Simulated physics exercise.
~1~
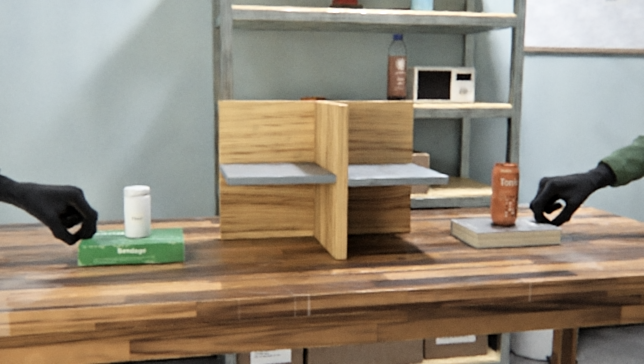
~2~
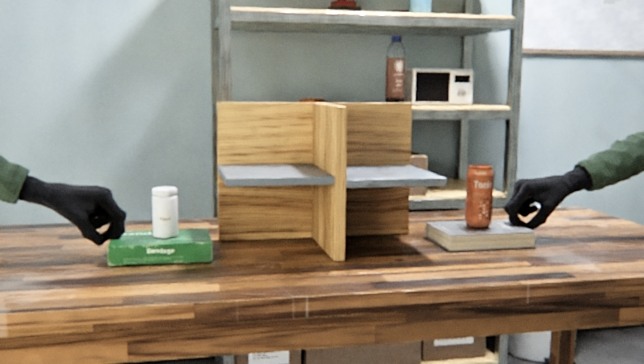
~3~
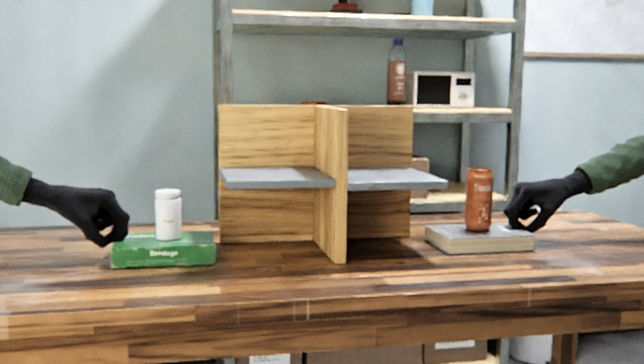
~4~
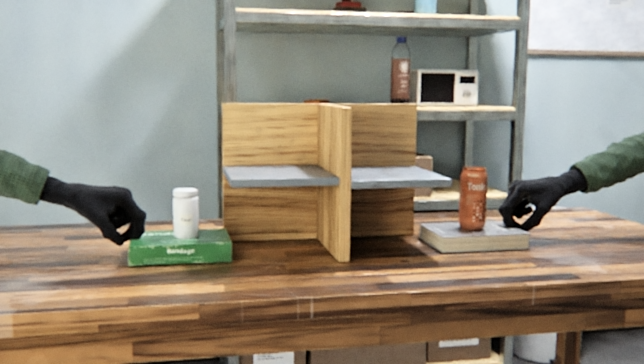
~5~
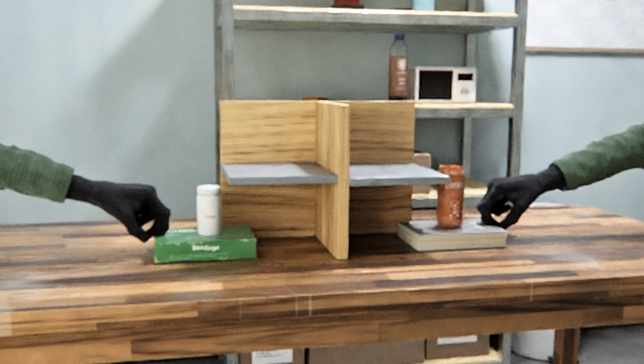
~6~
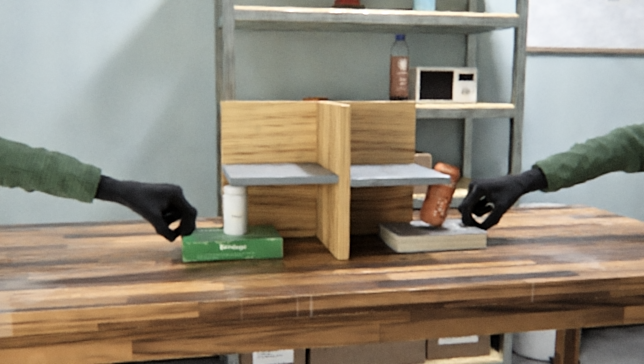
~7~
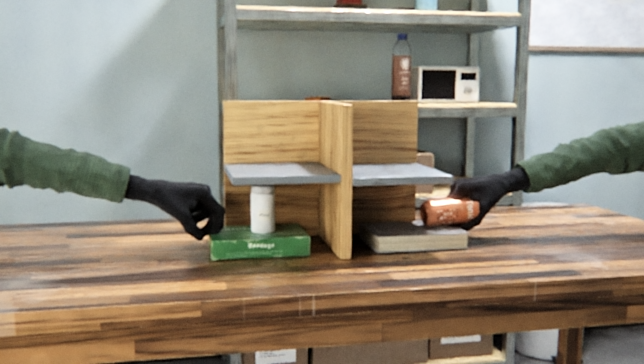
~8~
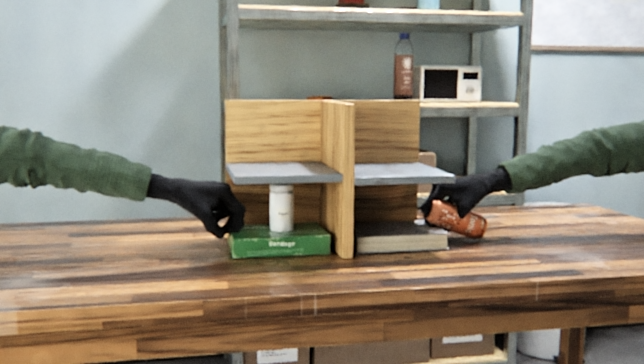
On a wooden table, gloved hands sliding loaded carriers under a stand's shelves, the white shaker passing below, the orange can toppling.
